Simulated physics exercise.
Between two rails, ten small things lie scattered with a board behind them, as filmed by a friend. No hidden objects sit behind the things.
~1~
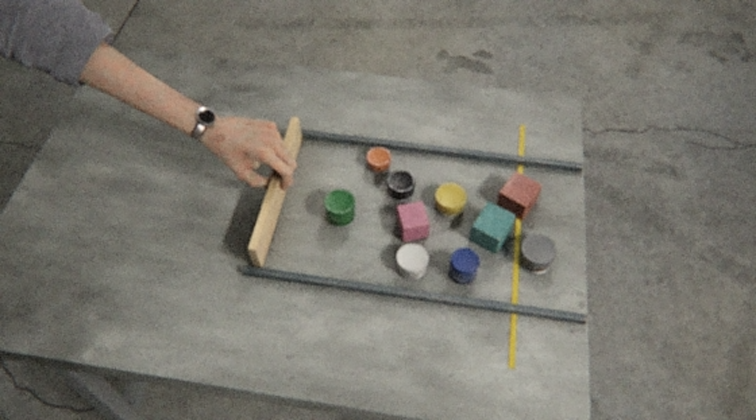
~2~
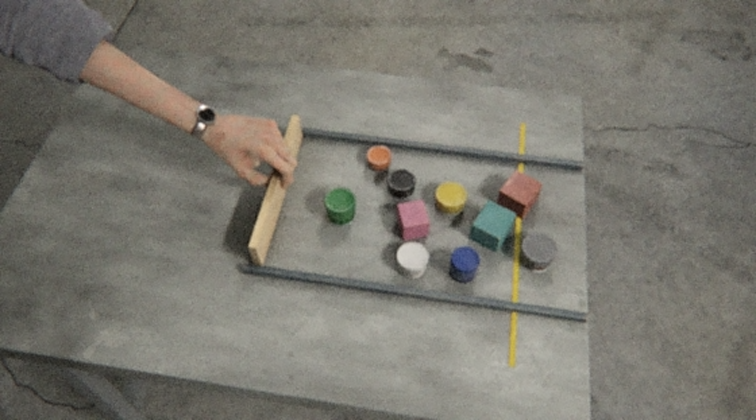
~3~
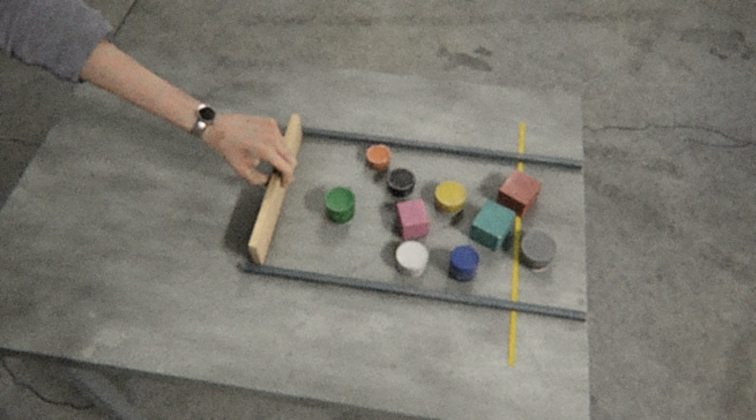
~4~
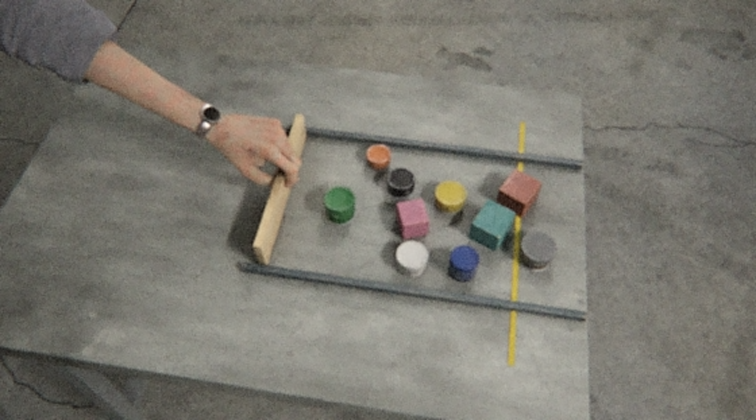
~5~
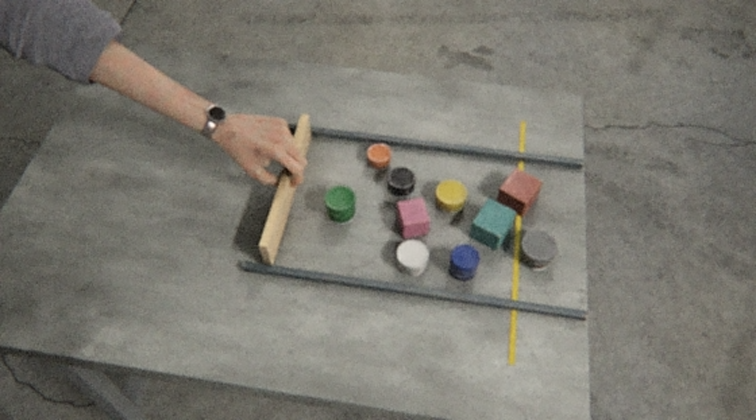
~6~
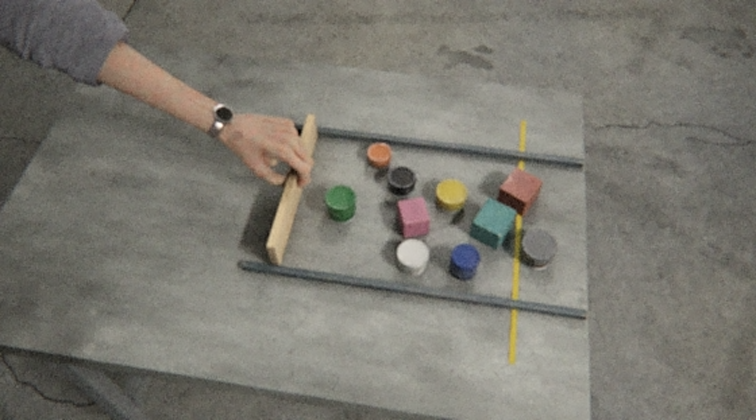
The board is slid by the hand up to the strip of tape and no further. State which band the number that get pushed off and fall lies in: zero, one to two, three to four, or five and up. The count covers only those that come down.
A couple at most slip off, not zero.
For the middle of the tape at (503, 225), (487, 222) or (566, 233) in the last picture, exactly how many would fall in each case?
Try 1: 1; try 2: 1; try 3: 6.
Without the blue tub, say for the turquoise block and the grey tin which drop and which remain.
The turquoise block drops off, the grey tin goes over.
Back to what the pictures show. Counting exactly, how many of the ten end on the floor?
Tally: 2.
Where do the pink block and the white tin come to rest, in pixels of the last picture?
You'll see the pink block at (558, 255), with the white tin at (533, 277).
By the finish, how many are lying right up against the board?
Number in contact with it: 4.
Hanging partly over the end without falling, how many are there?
I count 0 overhanging.
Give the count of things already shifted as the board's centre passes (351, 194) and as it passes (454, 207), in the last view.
1 and 9.
A little later, none off yet; grey tin at rest near (538, 250); red block at rest near (519, 192); turquoise block at rest near (493, 224).
Next, none off yet; grey tin moving near (547, 252); red block at rest near (519, 192); turquoise block shifted about its own width near (519, 228).
When it is over, the number that fall off is one or two; down, turquoise block and grey tin.
